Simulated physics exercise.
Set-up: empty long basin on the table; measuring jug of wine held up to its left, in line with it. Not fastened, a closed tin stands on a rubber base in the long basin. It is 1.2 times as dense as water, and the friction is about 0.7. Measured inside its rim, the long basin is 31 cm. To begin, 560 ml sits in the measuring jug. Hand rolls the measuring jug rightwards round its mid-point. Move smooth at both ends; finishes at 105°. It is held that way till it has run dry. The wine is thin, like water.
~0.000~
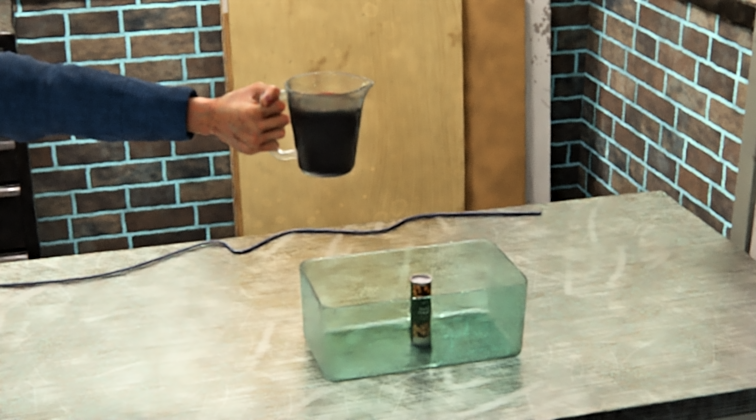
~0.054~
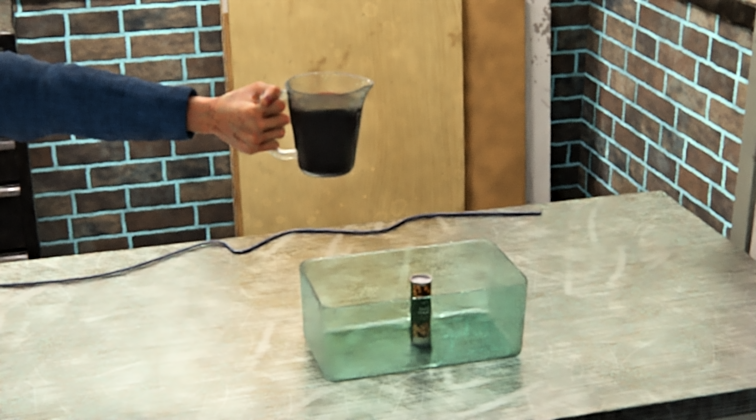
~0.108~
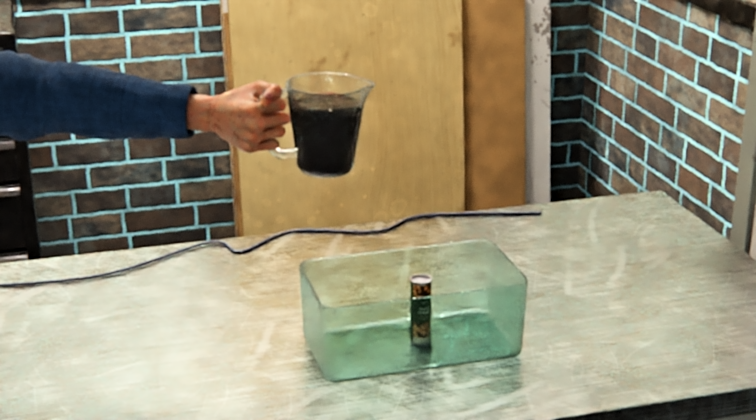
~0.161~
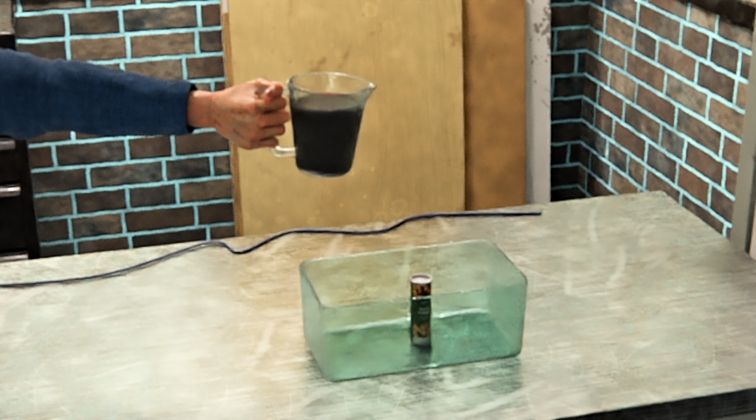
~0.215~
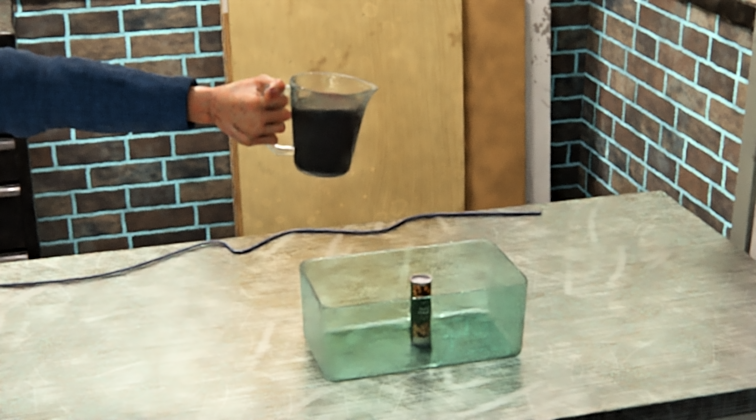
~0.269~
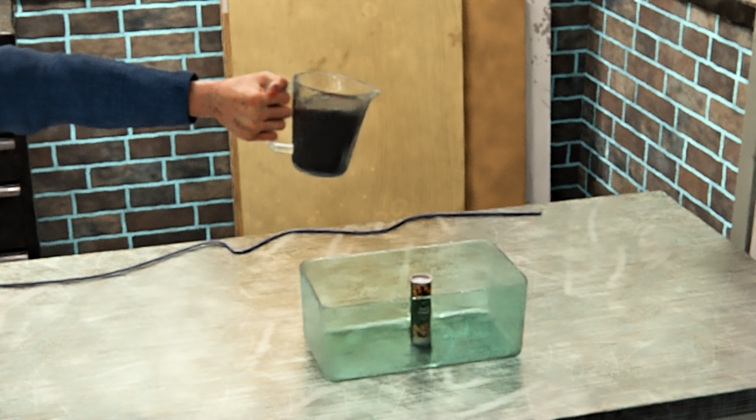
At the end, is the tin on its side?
It stands firm.
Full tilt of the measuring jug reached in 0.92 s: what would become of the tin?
With that tilt, the tin stays on its base.
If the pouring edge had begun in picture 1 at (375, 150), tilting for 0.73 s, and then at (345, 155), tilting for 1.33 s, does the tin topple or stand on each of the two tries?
Try 1: Tipped over; try 2: Still standing.
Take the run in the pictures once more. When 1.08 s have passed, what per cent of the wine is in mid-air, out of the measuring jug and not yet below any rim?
Around 32 percent of it is airborne.
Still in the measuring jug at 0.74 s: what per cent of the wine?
Still held: Roughly 84 % of the total.
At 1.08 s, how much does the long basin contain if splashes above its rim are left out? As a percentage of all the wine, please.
Around 42 in a hundred.
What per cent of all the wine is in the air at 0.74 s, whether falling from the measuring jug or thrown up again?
Roughly 14 percent.
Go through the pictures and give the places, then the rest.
Tilt 0°; pouring edge (373, 81); surface from (290, 104) to (359, 99); the long basin's rim runs from (310, 286) to (510, 261); the tin's top is at (421, 282), in the first picture.
Tilt 0°; pouring edge (374, 82); surface from (290, 104) to (358, 98), in the second picture.
Tilt 2°; pouring edge (375, 83); surface from (291, 104) to (359, 99), in the third picture.
Tilt 4°; pouring edge (376, 84); surface from (292, 104) to (360, 99), in the fourth picture.
Tilt 7°; pouring edge (378, 87); surface from (293, 105) to (362, 99), in the fifth picture.
Tilt 10°; pouring edge (380, 90); surface from (294, 104) to (364, 100), in the sixth picture.
By 0.74 s the tilt is 61° and 85 per cent is still to pour; the tin stands where it began.
By 1.08 s the tilt is 96° and 27 per cent is still to pour; the tin stands where it began.
By 1.44 s the tilt is 105° and 0 per cent is still to pour; the tin stands where it began.
By 1.83 s the tilt is 105° and 0 per cent is still to pour; the tin stands where it began.
At rest the tin stands where it began.
